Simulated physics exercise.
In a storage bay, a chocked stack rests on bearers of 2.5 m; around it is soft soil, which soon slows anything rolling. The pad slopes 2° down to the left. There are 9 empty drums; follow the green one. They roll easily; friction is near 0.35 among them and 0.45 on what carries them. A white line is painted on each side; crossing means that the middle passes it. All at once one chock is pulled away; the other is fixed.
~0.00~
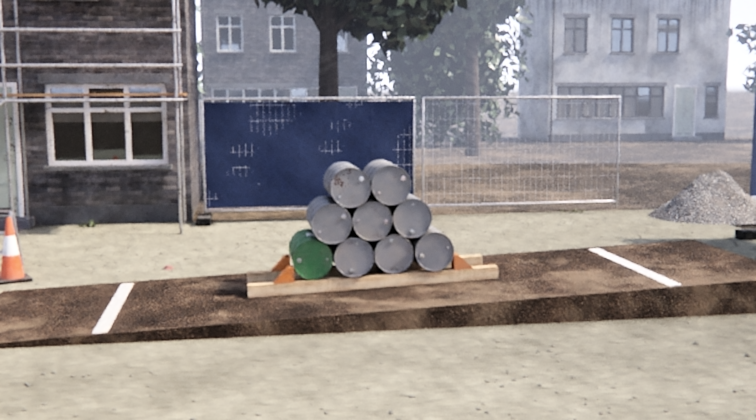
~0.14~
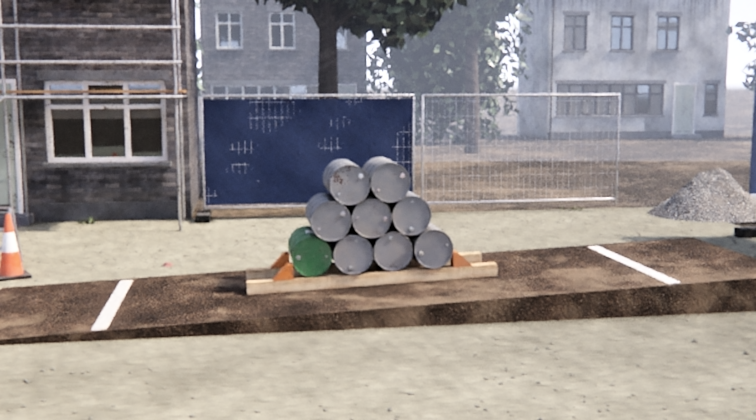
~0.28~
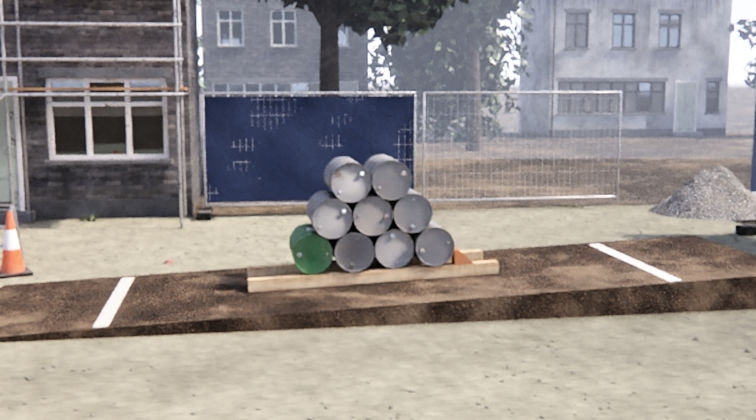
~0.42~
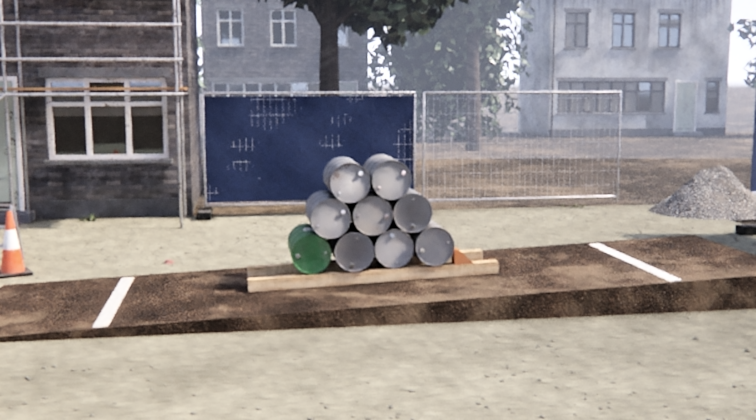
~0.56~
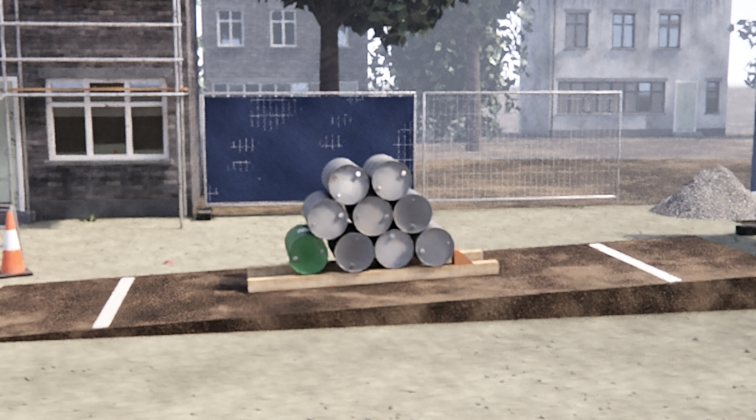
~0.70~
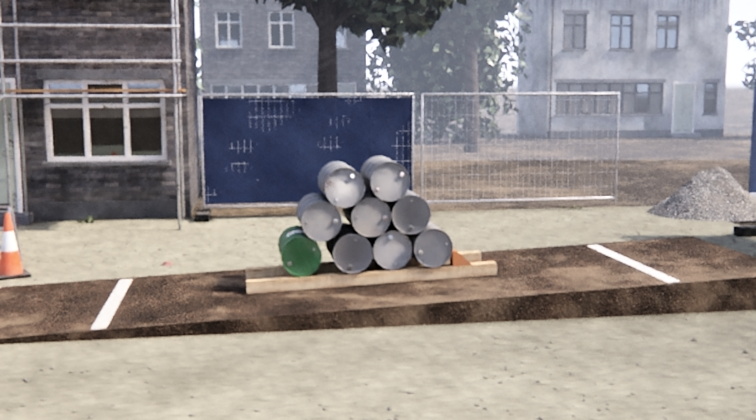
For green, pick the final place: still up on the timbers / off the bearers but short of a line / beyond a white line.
The green drum ends beyond a white line.
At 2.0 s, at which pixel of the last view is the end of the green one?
Near (178, 279).
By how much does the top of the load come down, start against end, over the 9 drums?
About 40 cm.
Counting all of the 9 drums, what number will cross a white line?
The count is 3.
After 1.3 s, green is on the bearers, 10 cm from the bearers' left end, rolling left; 0 past a line.
After 2.0 s, green is off the bearers, 60 cm short of the left line, rolling left; 0 past a line.
After 2.9 s, green is past the left line; 1 past a line.
At rest (9.8 s), green is past the left line; 3 past a line.
